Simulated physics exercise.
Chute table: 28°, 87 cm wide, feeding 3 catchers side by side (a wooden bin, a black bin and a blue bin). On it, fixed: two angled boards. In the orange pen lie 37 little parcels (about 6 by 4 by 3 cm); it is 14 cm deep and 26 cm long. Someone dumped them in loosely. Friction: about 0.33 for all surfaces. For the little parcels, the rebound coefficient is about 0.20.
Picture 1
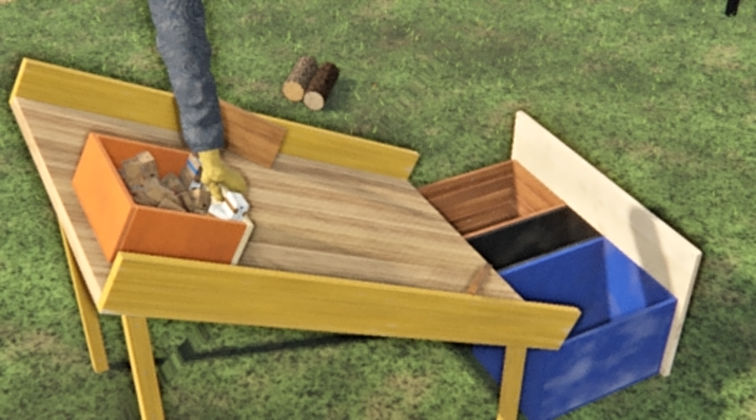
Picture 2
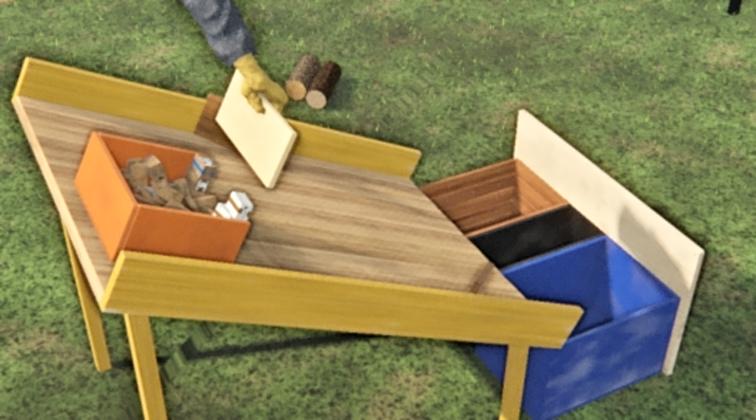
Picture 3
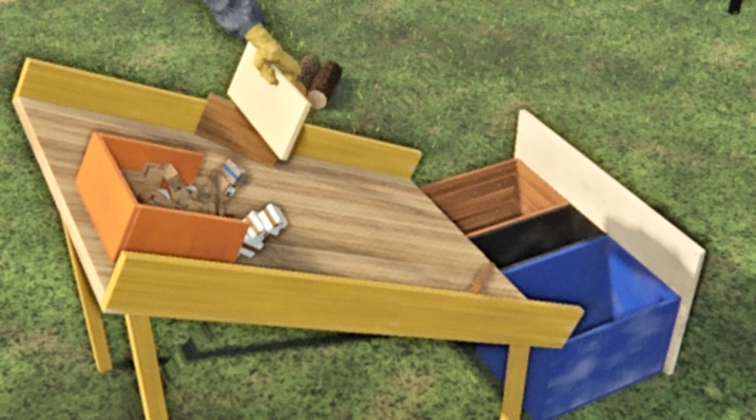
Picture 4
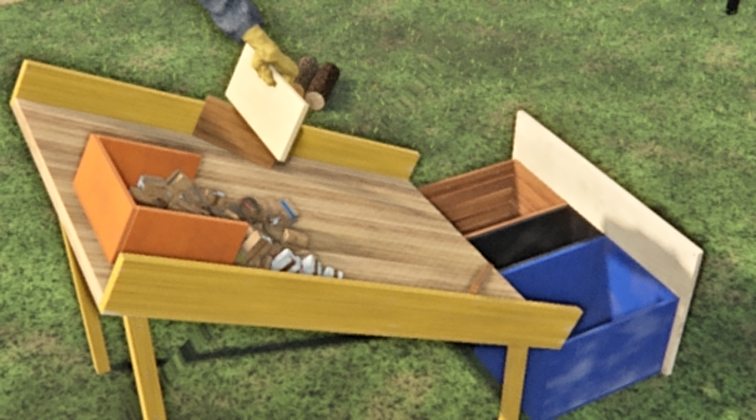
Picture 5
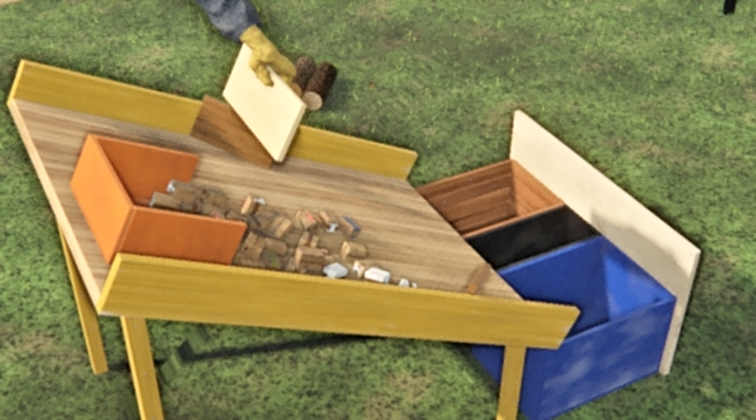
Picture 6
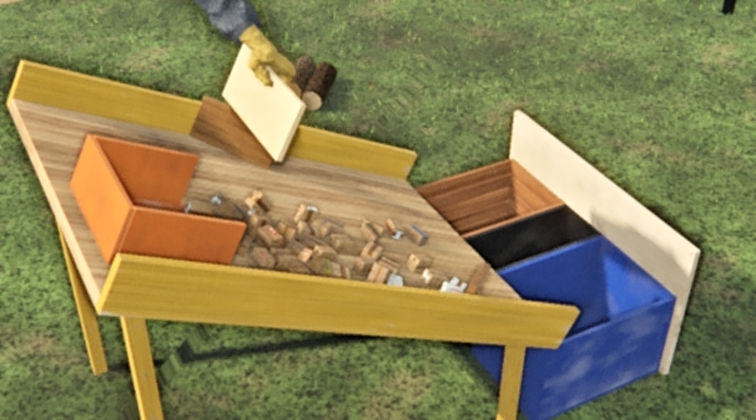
On a sloping wooden table, a gloved hand lifts a panel and small parcels slide out rightward.
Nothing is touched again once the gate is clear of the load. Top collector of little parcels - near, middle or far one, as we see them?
Near.
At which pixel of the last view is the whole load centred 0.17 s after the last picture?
Roughly at pixel (388, 256).
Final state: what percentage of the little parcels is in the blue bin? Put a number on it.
Some 60 per cent of them.
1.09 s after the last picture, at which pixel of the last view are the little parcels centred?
I'd place it about (579, 314) in the last view.
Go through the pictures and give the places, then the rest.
In the first frame (we follow the rim corner now nearest the camera), orange pen at (136, 206); wooden bin at (449, 242); nothing out yet.
In the second frame, orange pen at (139, 205).
In the third frame, orange pen at (139, 206); 13 out.
In the fourth frame, orange pen at (137, 207); 22 out, the lowest parcel at (332, 281).
In the fifth frame, orange pen at (135, 208); 32 out, the lowest parcel at (407, 292).
In the sixth frame, orange pen at (134, 208); wooden bin at (447, 242); 37 out, the lowest parcel at (417, 236).
Then, 0.17 s after the last picture, 1 in the black bin, 35 on the slope and 1 in the air.
Then, 0.39 s after the last picture, 5 in the black bin, 7 in the blue bin, 23 on the slope and 2 in the air.
Then, 0.70 s after the last picture, 14 in the black bin, 19 in the blue bin, 2 on the slope and 2 in the air.
When it is over (1.09 s after the last picture), 15 in the black bin and 22 in the blue bin.
